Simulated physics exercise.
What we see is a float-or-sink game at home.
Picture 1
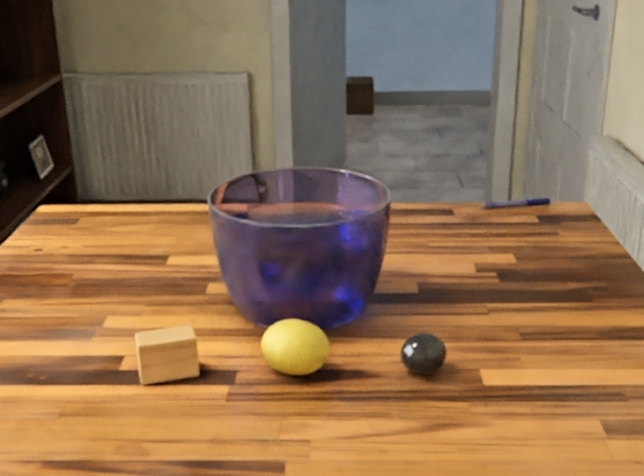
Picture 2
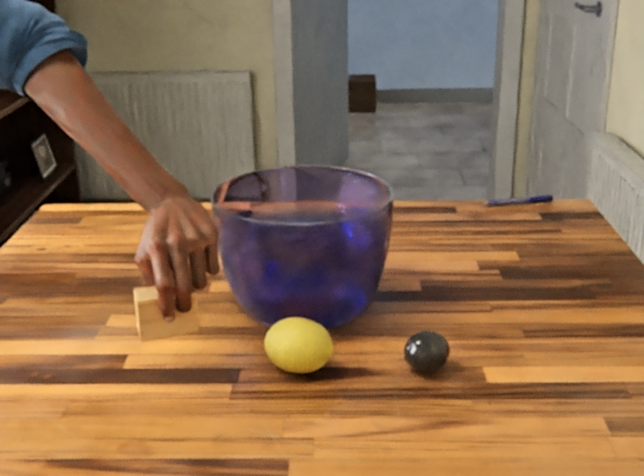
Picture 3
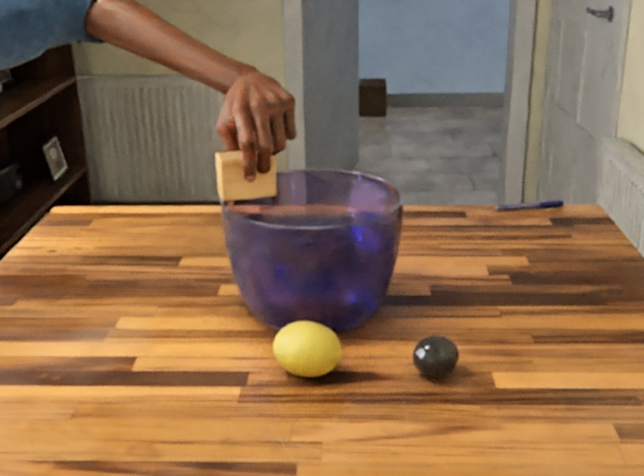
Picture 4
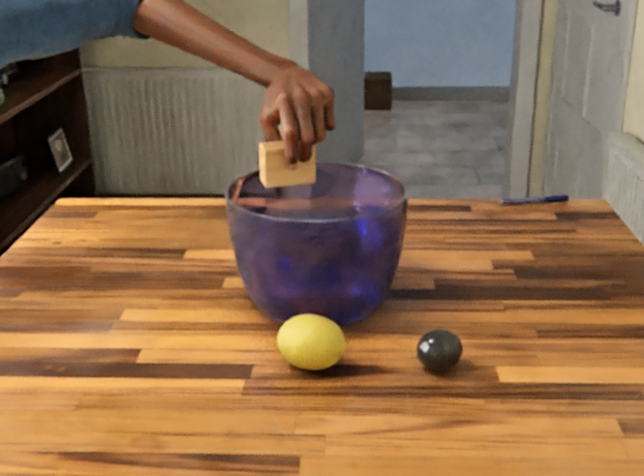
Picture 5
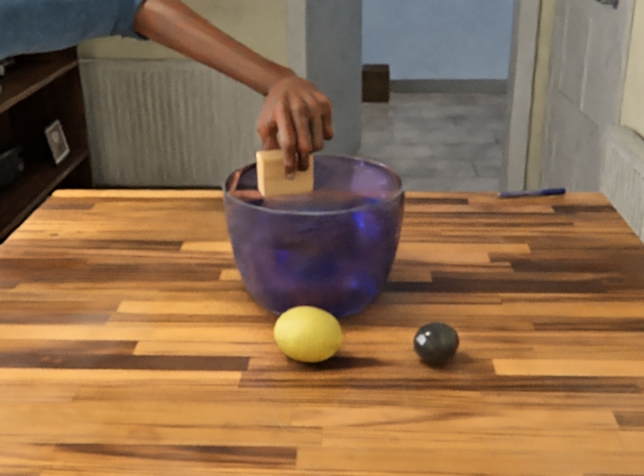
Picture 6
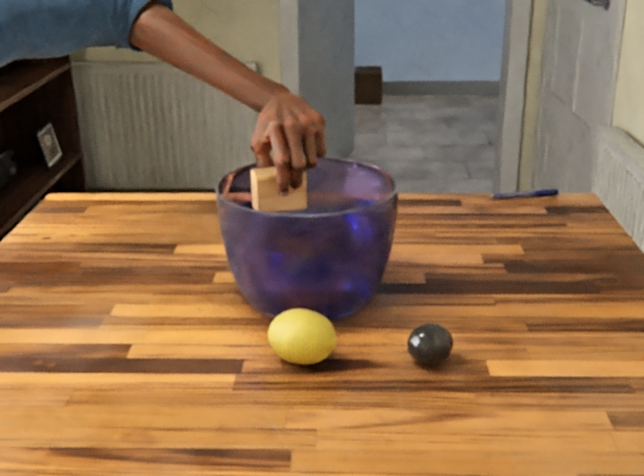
A hand picks up the wooden block, carries it right, and lowers it into the bowl.
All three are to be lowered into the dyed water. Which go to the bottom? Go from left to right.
Afloat; afloat; under.
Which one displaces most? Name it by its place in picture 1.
It has to be the central piece.
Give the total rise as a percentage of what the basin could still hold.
14 in a hundred.
Next, the wooden block rides on the surface.
After that, the lemon rides on the surface.
Finally, the stone sinks; afloat, wooden block and lemon.
